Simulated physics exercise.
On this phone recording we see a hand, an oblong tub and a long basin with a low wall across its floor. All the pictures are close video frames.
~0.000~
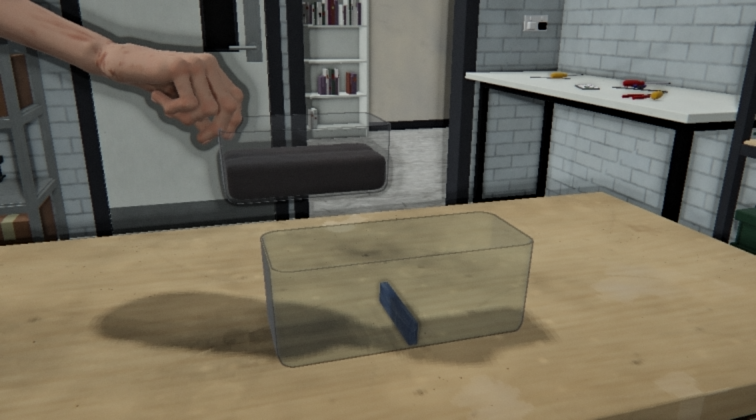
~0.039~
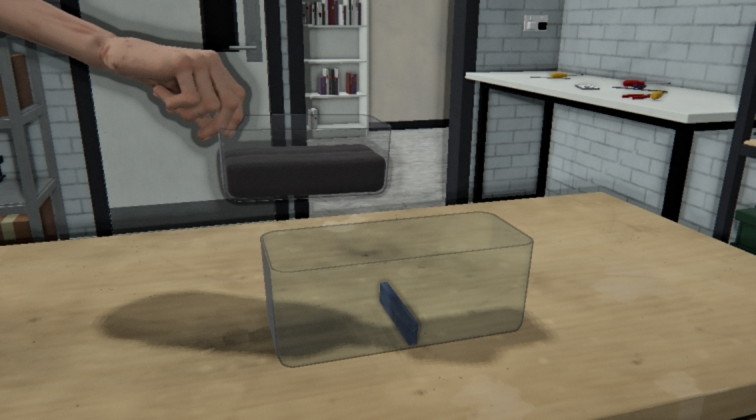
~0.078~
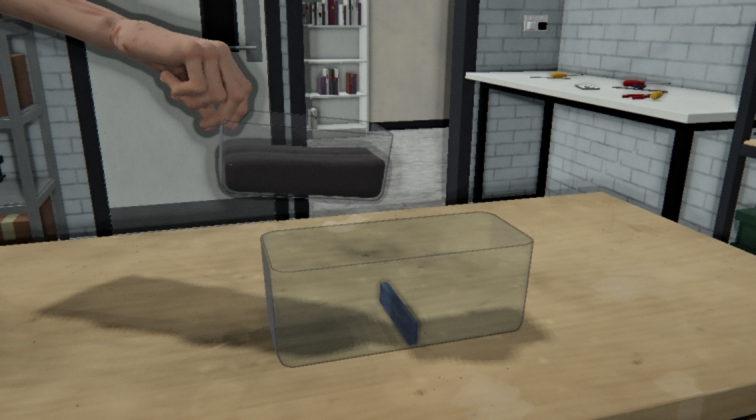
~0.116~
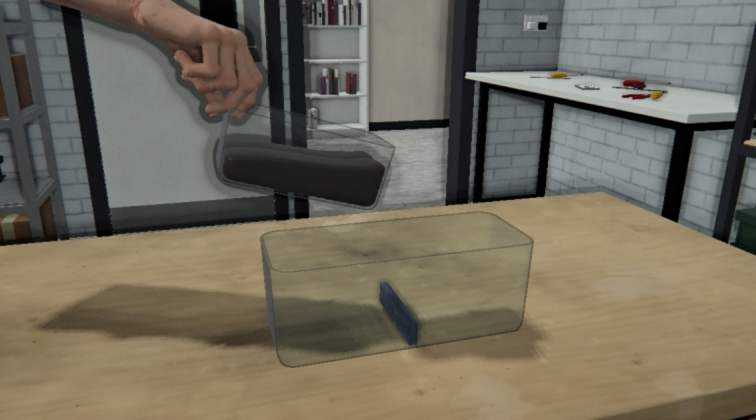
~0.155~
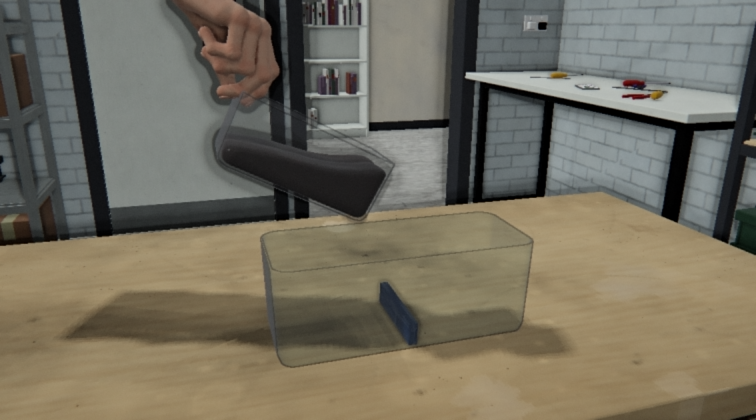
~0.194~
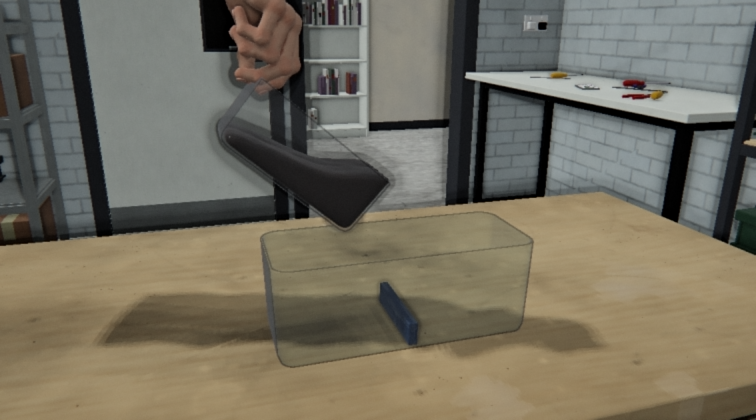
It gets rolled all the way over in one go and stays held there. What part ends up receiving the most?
The left segment is the one with the most.
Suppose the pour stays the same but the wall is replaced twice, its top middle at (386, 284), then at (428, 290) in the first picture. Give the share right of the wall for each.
Note - case one near 50 %, case two near 15 %.
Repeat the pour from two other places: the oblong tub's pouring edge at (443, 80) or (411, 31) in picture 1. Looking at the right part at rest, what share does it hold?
Roughly 70 % the first time and roughly 60 % the second.
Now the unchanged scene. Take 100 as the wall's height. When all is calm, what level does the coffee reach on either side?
Left 60 %, right 40 %.
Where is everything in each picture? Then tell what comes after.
The first frame shows tilt 0°; pouring edge (379, 120); surface from (224, 159) to (375, 150); the long basin's rim runs from (266, 253) to (512, 227); the wall's top is at (397, 302).
The second frame shows tilt 2°; pouring edge (380, 123); surface from (224, 158) to (375, 150).
The third frame shows tilt 7°; pouring edge (382, 130); surface from (223, 154) to (375, 154).
The fourth frame shows tilt 16°; pouring edge (384, 142); surface from (222, 149) to (375, 158).
The fifth frame shows tilt 28°; pouring edge (383, 158); surface from (221, 140) to (376, 162).
The sixth frame shows tilt 41°; pouring edge (379, 177); surface from (222, 129) to (375, 167).
After 0.43 s the tilt is 114° and 14 per cent is still to pour, 59 is left of the wall and 21 right of it.
After 0.60 s the tilt is 117° and 3 per cent is still to pour, 55 is left of the wall and 35 right of it.
After 0.78 s the tilt is 117° and 0 per cent is still to pour, 61 is left of the wall and 36 right of it.
After 0.98 s the tilt is 117° and 0 per cent is still to pour, 60 is left of the wall and 37 right of it.
In the end 60 per cent lies left of the wall, 38 right of it and 2 outside.
